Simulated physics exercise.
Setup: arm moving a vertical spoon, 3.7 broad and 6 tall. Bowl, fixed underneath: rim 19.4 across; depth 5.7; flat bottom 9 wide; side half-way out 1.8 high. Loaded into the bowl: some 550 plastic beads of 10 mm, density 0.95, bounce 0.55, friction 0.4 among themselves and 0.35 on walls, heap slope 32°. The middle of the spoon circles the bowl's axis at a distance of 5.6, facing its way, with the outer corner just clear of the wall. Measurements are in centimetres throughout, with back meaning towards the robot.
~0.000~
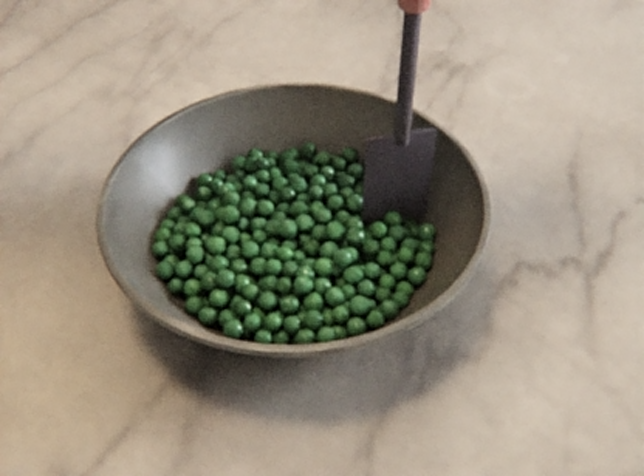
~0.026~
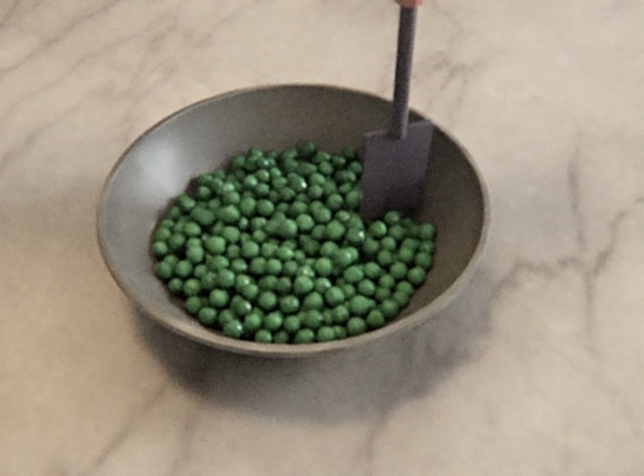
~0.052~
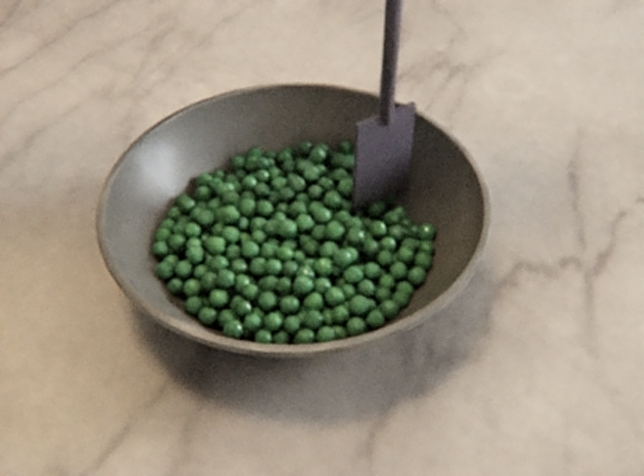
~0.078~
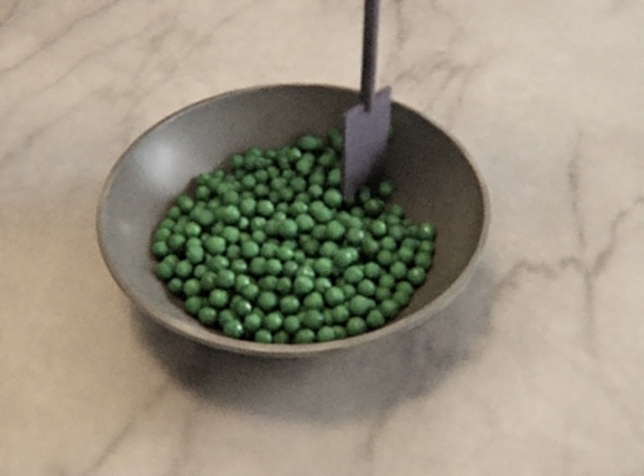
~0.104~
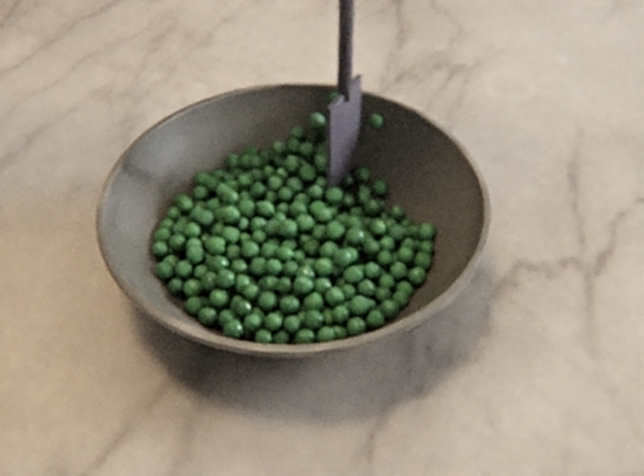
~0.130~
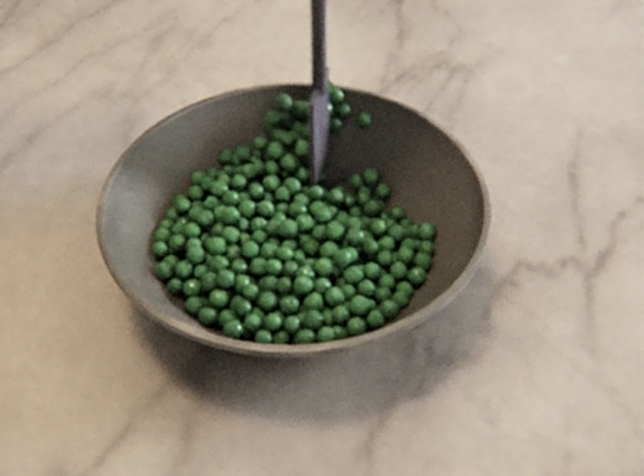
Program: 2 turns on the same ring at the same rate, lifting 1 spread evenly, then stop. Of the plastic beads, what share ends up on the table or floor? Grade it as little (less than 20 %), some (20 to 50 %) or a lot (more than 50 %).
Grade: Little, less than 20 %.
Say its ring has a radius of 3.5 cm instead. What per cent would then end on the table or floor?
Near 0 percent.
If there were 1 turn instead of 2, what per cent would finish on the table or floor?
Close to 5 in a hundred.
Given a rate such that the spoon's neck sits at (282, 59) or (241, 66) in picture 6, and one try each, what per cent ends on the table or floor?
Some 25 and 25 %.
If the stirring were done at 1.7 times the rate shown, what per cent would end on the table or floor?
I'd put it near 25 %.
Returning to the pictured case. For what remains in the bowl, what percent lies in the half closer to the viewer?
It comes to near 55 percent.
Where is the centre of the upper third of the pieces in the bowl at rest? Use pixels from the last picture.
In the final view it lies around (297, 246).
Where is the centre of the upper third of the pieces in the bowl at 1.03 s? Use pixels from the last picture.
Roughly pixel (279, 258).
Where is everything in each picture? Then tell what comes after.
The first picture shows the spoon neck at (404, 109), 0° round; upper third of the load around (289, 233), from x 160 to 425, top at y 150; 546 in the bowl.
The second picture shows the spoon neck at (401, 103), 5° round; upper third of the load around (289, 232), from x 160 to 425, top at y 150.
The third picture shows the spoon neck at (388, 89), 18° round; upper third of the load around (290, 230), from x 160 to 425, top at y 150.
The fourth picture shows the spoon neck at (369, 76), 33° round; upper third of the load around (291, 229), from x 160 to 425, top at y 120.
The fifth picture shows the spoon neck at (345, 67), 48° round; upper third of the load around (291, 229), from x 160 to 425, top at y 100.
The sixth picture shows the spoon neck at (319, 61), 63° round; upper third of the load around (281, 226), from x 160 to 425, top at y 85; 546 in the bowl.
After 0.58 s, 321° round, highest piece 8 above the table; 496 in the bowl, 37 on the table or floor, 13 in flight or on the tool.
After 1.03 s, 219° round, highest piece 7 above the table; 473 in the bowl, 72 on the table or floor, 1 in flight or on the tool.
After 1.45 s, 0° round, highest piece 4 above the table; 470 in the bowl, 76 on the table or floor.
After 2.15 s, 0° round, highest piece 4 above the table; 470 in the bowl, 76 on the table or floor.
In the end, 470 in the bowl, 76 on the table or floor. That is 14 % on the table or floor.
